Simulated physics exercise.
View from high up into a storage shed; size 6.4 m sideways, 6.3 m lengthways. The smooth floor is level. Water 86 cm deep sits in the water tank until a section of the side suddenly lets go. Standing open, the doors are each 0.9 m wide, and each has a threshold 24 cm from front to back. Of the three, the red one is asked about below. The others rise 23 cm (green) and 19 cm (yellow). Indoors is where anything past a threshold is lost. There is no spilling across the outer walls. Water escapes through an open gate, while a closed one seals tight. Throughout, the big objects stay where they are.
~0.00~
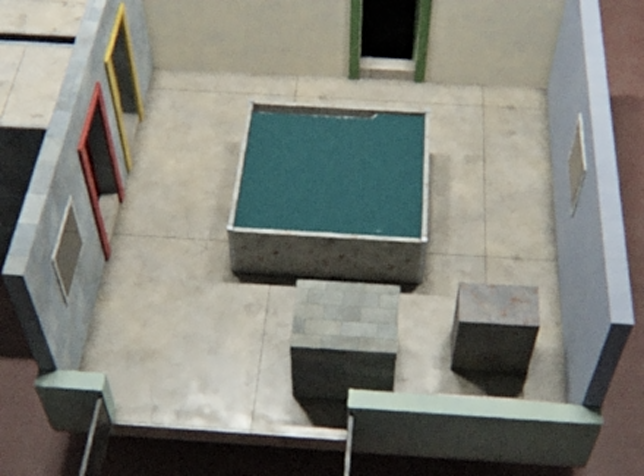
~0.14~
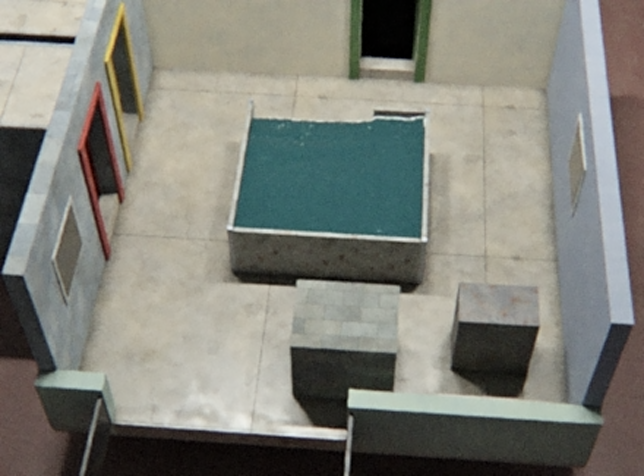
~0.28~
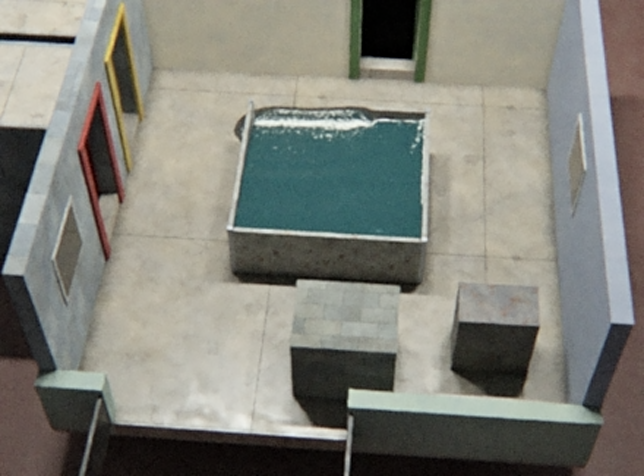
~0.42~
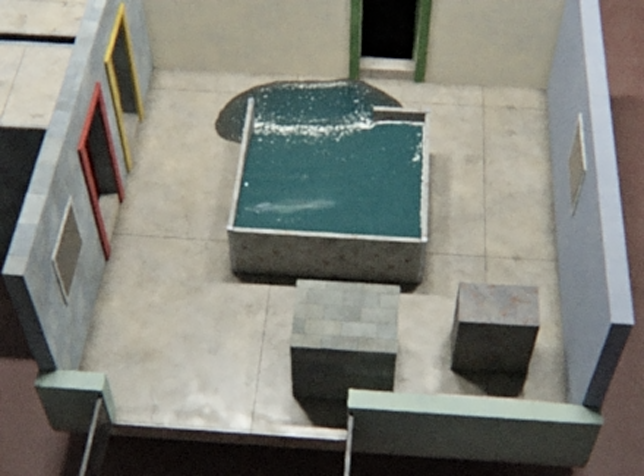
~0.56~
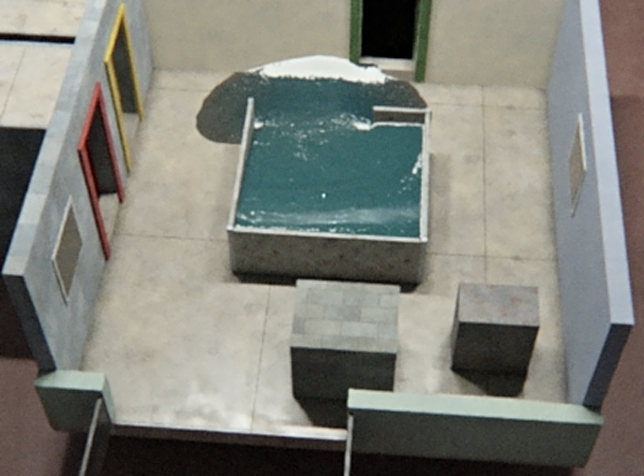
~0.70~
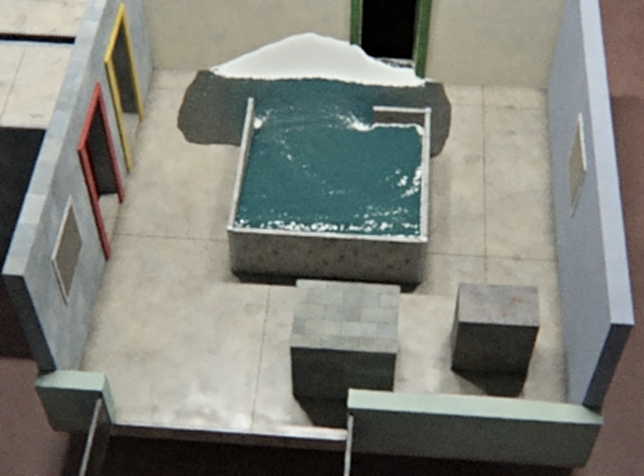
At the start, still dark green water fills a square tank in a walled room with two grey blocks in front. The tank's far side opens and water pours out, spreading across the floor behind it. White foam then rises against the back wall while ripples cross the tank and the wet patch widens.
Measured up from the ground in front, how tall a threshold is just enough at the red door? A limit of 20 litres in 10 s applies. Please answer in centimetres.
It needs to be about 6 cm tall.
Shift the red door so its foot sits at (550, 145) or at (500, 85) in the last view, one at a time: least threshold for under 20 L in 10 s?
Roughly 25 cm for the first and 19 cm for the second.
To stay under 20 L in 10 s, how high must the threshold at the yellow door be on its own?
Yellow: Roughly 23 cm.
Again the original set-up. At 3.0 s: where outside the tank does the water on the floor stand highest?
Near pixel (153, 74).
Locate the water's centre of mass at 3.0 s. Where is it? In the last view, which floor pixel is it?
(313, 164) or so.
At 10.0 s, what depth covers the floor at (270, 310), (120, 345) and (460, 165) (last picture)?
Roughly 10, 14 and 5 centimetres.
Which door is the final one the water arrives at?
Answer: Red door.
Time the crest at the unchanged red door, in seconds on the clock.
I'd guess close to 3.6 seconds.
After 1.4 s water covers 20 % of the floor, deepest (66 cm) near (307, 82); it has not reached the red door.
After 3.0 s water covers 65 % of the floor, deepest (49 cm) near (153, 74); 10 cm at the red door, 0 litres in over its 24 cm threshold.
After 10.0 s water covers 100 % of the floor, deepest (16 cm) near (190, 363); 5 cm at the red door, 0 litres in over its 24 cm threshold.
At the red door as built, the water arrived by 2.2 s and peaked near 11 cm at 3.6 s.
Run again over the same 10 s with other heights there, 25 litres in over 5.5 cm, 15 litres over 6.5 cm. The limit of 20 litres is kept from about 6 cm up.
